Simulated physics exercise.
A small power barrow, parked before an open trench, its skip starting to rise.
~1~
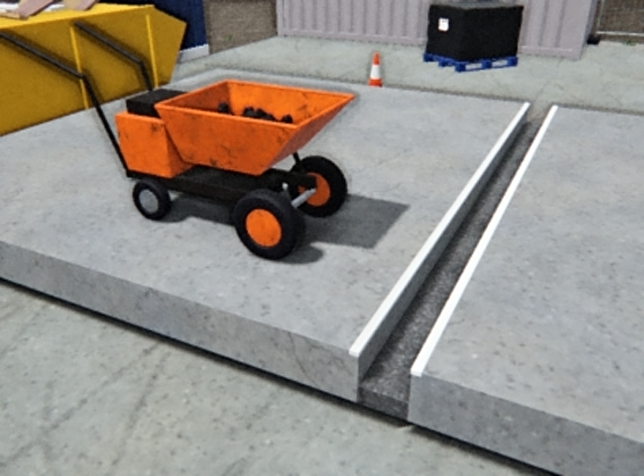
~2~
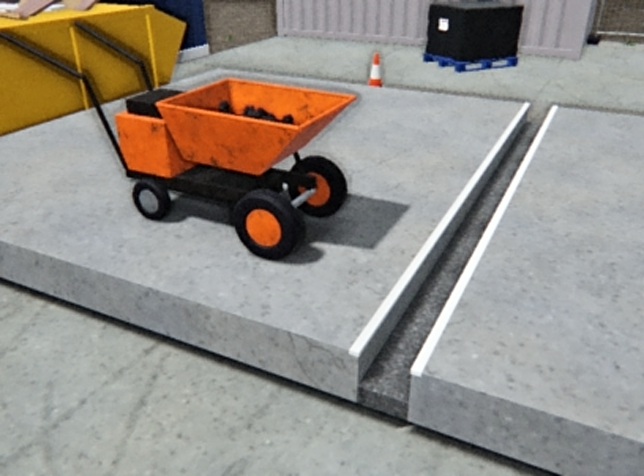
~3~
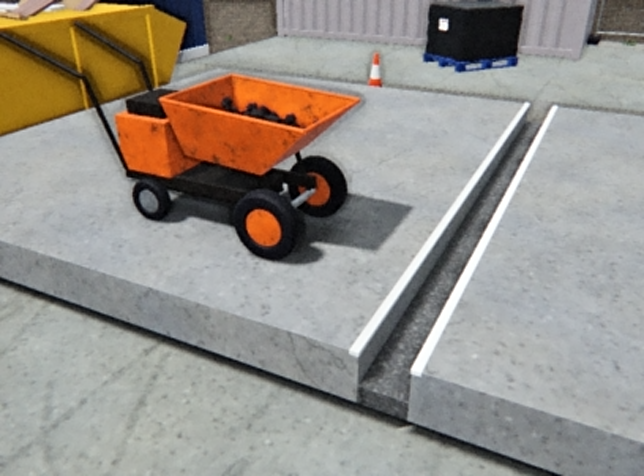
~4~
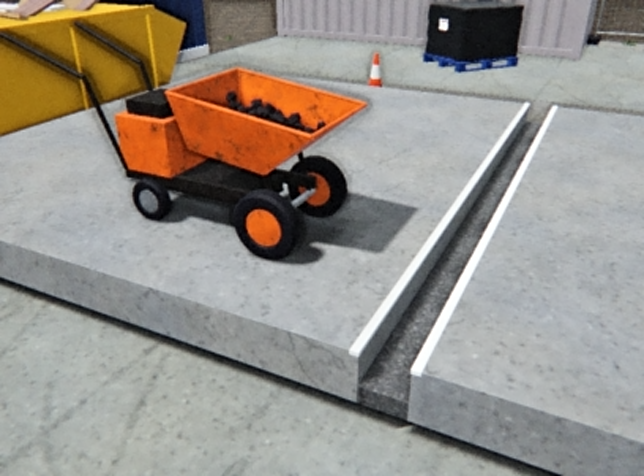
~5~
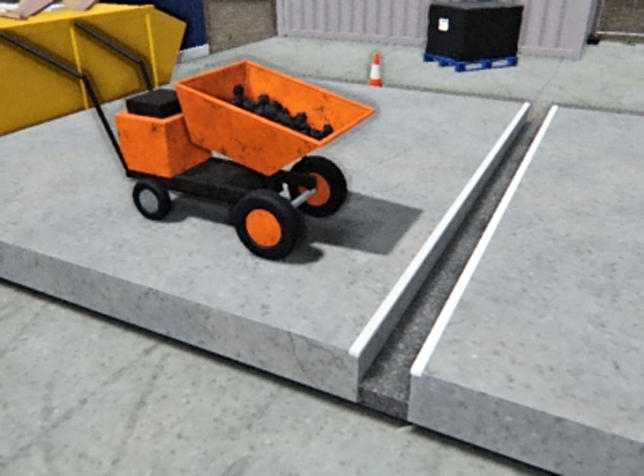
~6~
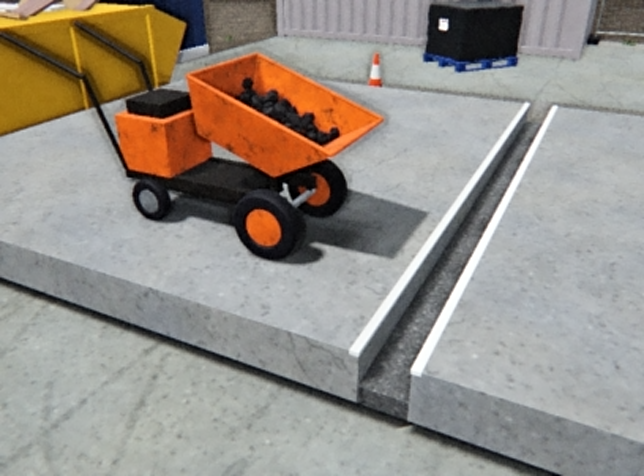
The video shows a small orange power barrow carrying dark lumps, parked on a grey concrete slab to the left of a narrow trench, as its skip gradually tilts forward to the right while its wheels stay still.
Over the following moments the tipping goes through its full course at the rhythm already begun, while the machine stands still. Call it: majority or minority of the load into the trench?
Majority.
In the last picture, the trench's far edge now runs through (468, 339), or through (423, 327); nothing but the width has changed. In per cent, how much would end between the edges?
The first try lands around 70 %, the second around 60 %.
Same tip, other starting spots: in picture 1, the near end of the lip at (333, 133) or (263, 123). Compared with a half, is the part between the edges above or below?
The greater portion first, the lesser portion second.
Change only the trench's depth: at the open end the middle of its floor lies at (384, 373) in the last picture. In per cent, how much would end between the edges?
Close to 50 per cent.
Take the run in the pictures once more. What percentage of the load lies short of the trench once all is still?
I'd say around 15 per cent of the load.
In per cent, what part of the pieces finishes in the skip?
It works out near 15 percent.
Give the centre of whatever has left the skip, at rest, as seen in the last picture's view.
About (434, 284).
Shortly afterwards, skip tipped steeply; the whole lot in the skip.
Next, skip tipped right over; near two thirds in the skip; near a quarter short of the trench; near a quarter in or heaped over the trench.
Some moments later, skip tipped right over; a little in the skip; near a quarter short of the trench; near two thirds in or heaped over the trench; only a few beyond it.
In the end, skip tipped right over; a little in the skip; near a quarter short of the trench; near two thirds in or heaped over the trench; only a few beyond it.
